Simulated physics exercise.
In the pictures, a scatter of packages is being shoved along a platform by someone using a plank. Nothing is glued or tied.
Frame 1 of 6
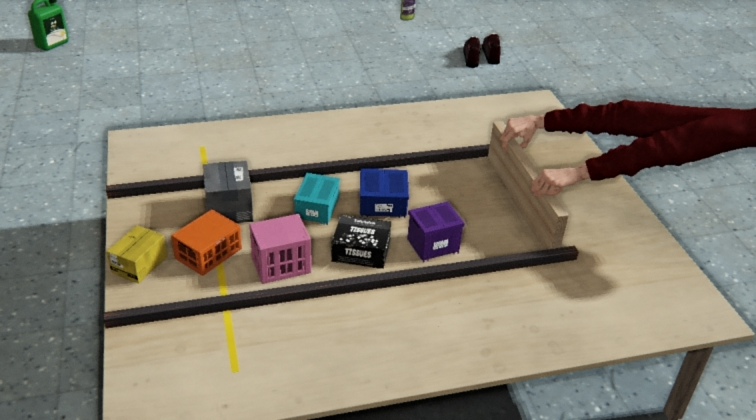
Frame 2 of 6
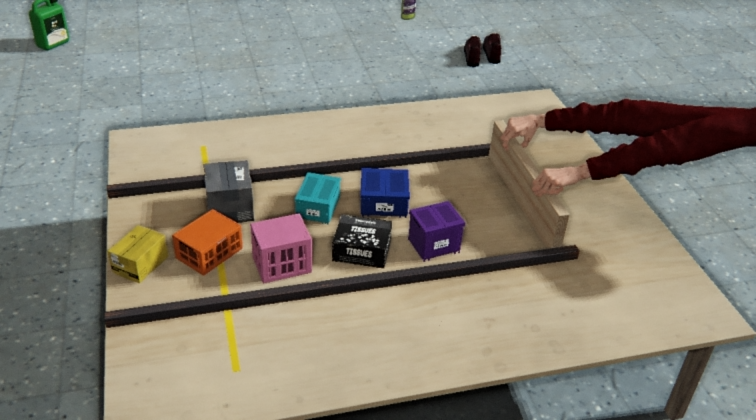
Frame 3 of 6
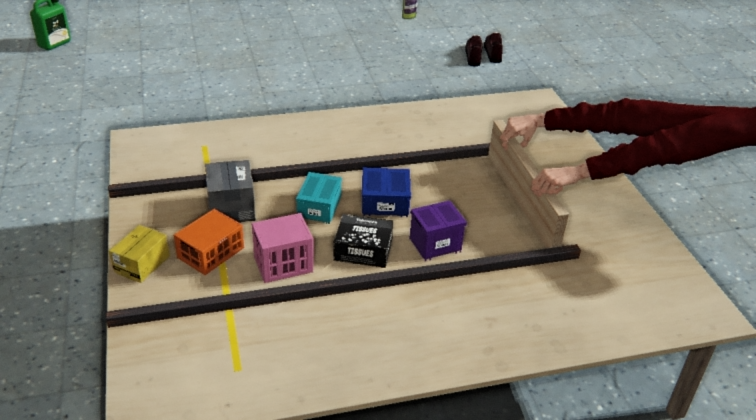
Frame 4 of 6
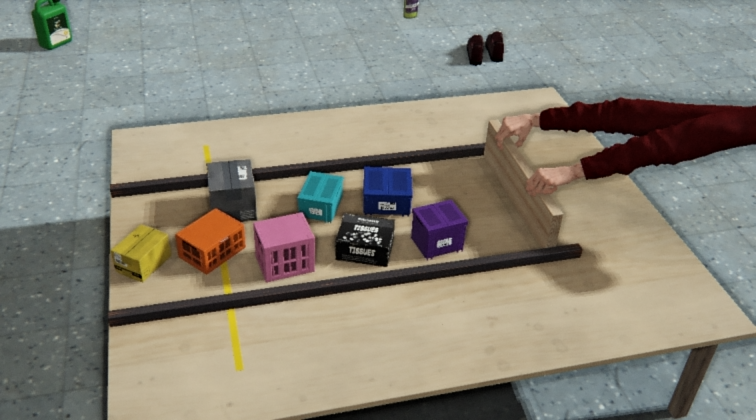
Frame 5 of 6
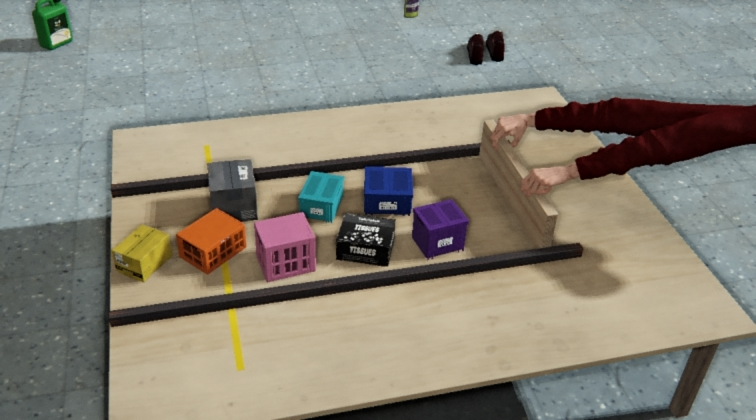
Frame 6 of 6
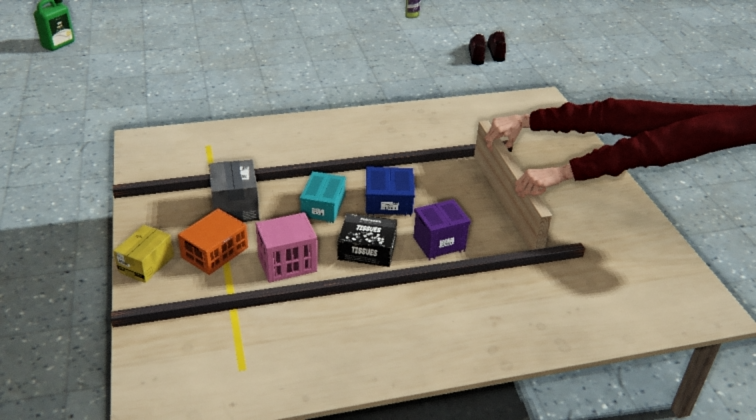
On a pale wooden table standing on a blue-grey tiled floor, seen from above at an angle, two dark rails run across the top. Between them sit a yellow parcel, orange and pink crates, a grey parcel, teal and blue totes, a black box and a purple tote. Dark-red-sleeved hands slide a plank slightly left, not touching the packages, while the view drifts very slightly.
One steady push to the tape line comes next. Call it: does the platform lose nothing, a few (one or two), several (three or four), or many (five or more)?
It loses several, three or four.
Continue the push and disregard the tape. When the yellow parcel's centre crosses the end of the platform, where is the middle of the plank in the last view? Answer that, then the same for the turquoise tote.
The middle sits near (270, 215) for the first and near (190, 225) for the other.
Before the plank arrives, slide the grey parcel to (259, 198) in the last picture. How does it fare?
Lab note: From that start it is gone.
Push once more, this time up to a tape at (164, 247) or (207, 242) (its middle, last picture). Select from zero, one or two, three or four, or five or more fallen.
For each place: Five or over; three to four.
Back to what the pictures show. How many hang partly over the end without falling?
I make it 1.
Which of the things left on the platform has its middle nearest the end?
Answer: The orange crate.
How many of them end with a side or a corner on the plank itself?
It's touching 2 at the end.
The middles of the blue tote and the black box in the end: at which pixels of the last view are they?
Positions - first (194, 217), then (150, 282).
A little later, none off yet; yellow parcel at rest near (145, 253); orange crate at rest near (214, 241); grey parcel at rest near (234, 192).
Next, none off yet; yellow parcel at rest near (145, 253); orange crate moving near (209, 240); grey parcel at rest near (234, 192).
Later still, none off yet; yellow parcel shifted a little near (119, 263); orange crate shifted about its own width near (173, 245); grey parcel shifted about its own width near (161, 199).
When it is over, the number that fall off is three or four; down, pink crate, grey parcel and yellow parcel.
